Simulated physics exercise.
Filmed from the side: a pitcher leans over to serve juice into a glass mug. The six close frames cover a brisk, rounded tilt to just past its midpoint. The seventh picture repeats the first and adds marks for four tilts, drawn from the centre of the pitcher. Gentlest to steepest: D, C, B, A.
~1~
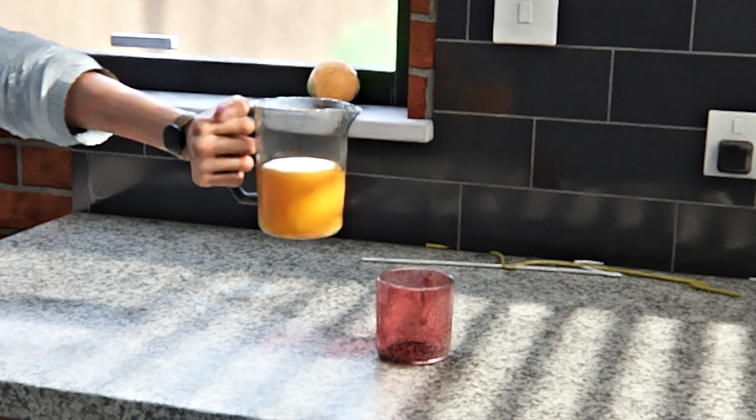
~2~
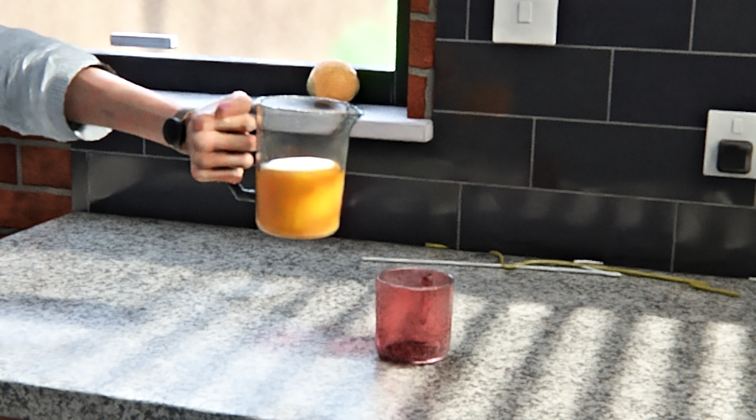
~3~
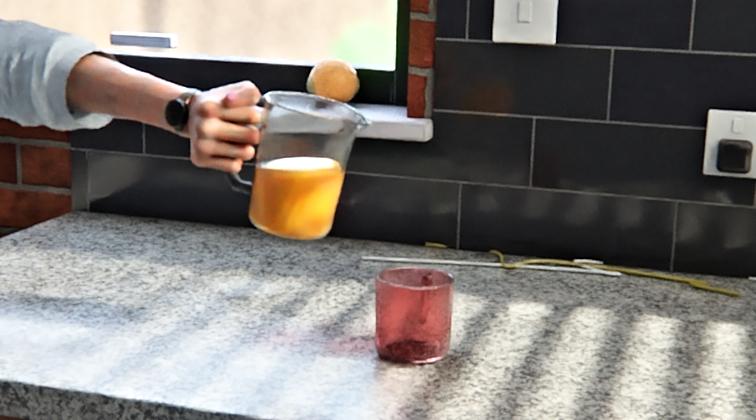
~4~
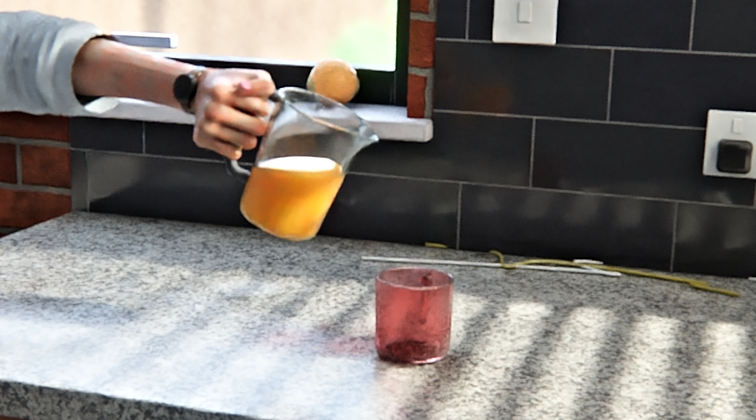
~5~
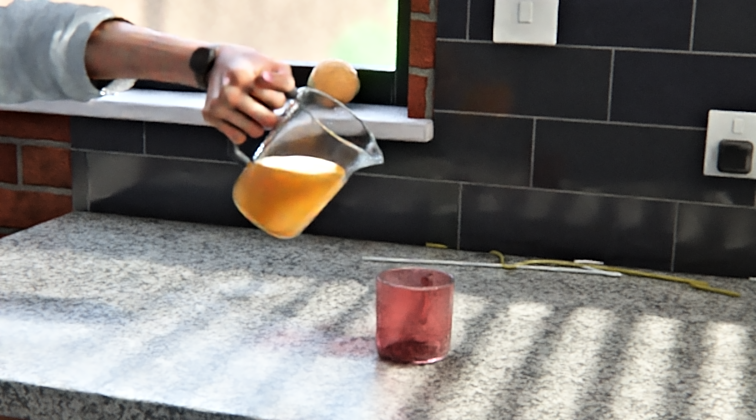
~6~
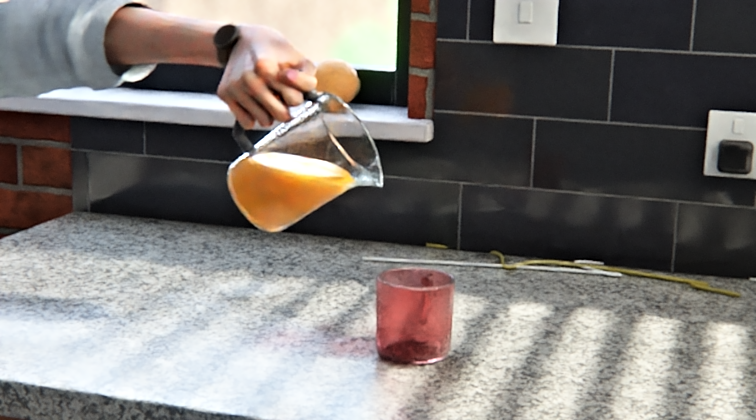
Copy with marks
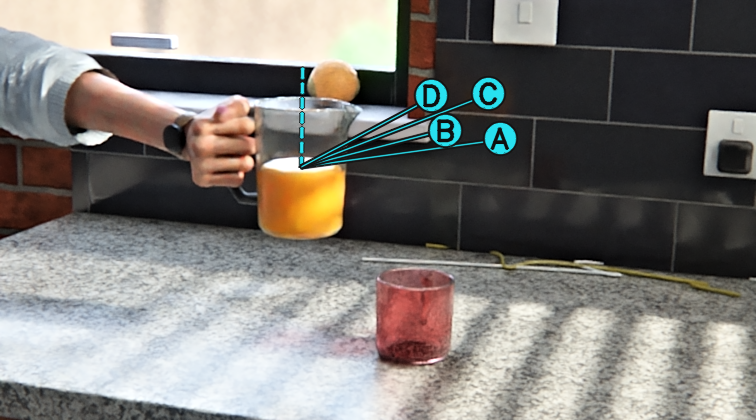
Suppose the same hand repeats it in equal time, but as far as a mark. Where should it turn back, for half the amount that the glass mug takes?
A is best.
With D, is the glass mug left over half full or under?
Under half.
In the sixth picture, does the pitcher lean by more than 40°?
Yes.
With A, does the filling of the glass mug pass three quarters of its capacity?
No, it does not.
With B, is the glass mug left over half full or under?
Under.
In cyan, A at (483, 142); B at (428, 134); C at (472, 100); D at (417, 105).
With A, the glass mug ends with about 50 % of what it can hold.
With B, the glass mug ends with about 35 % of what it can hold.
With C, the glass mug ends with about 20 % of what it can hold.
With D, the glass mug ends with about 9 % of what it can hold.
